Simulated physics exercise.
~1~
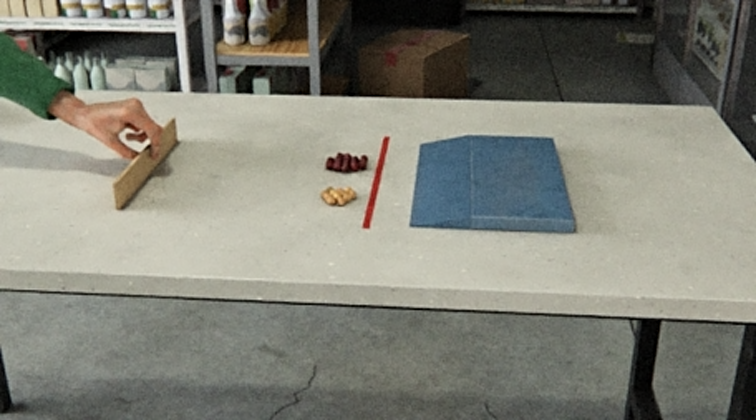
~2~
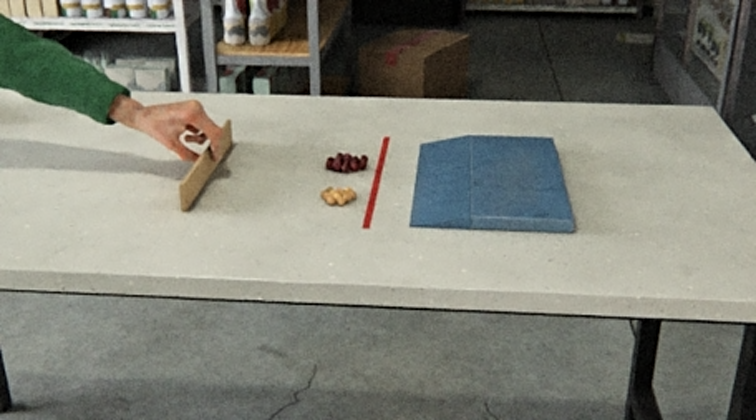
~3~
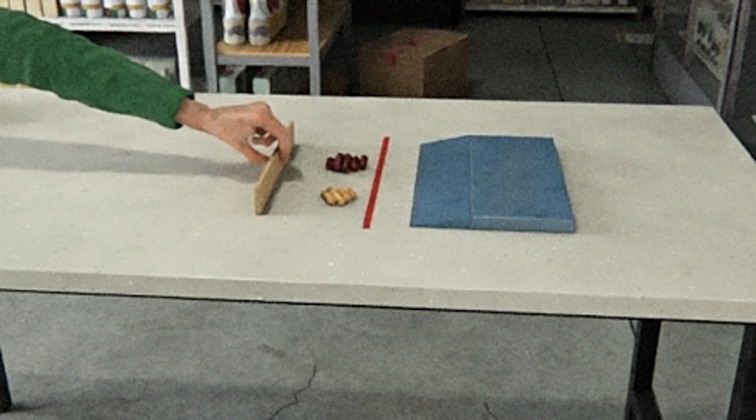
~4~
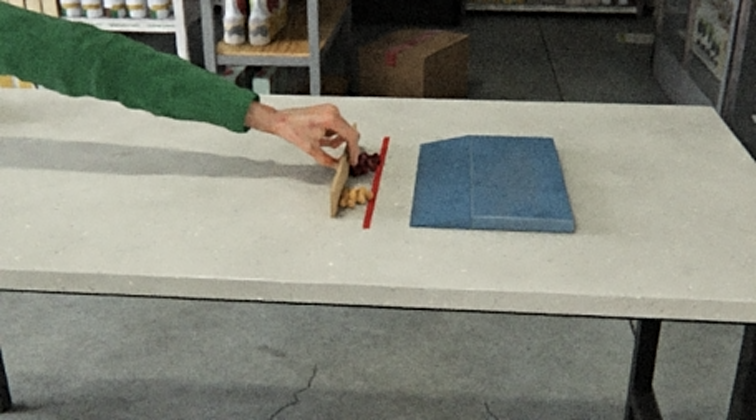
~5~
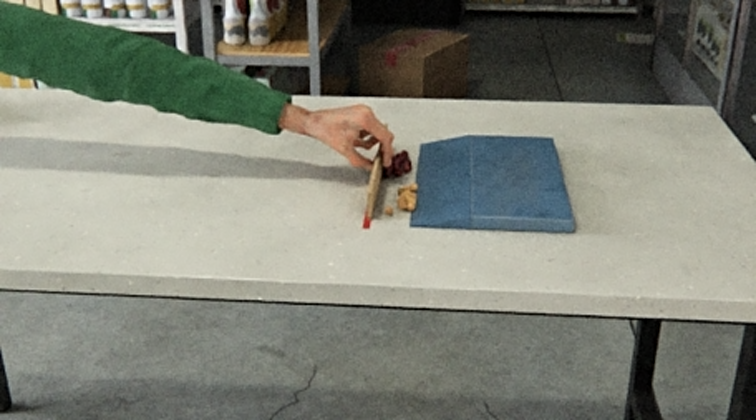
A hand slides a card rightward, pushing two small piles just short of a blue ramp.
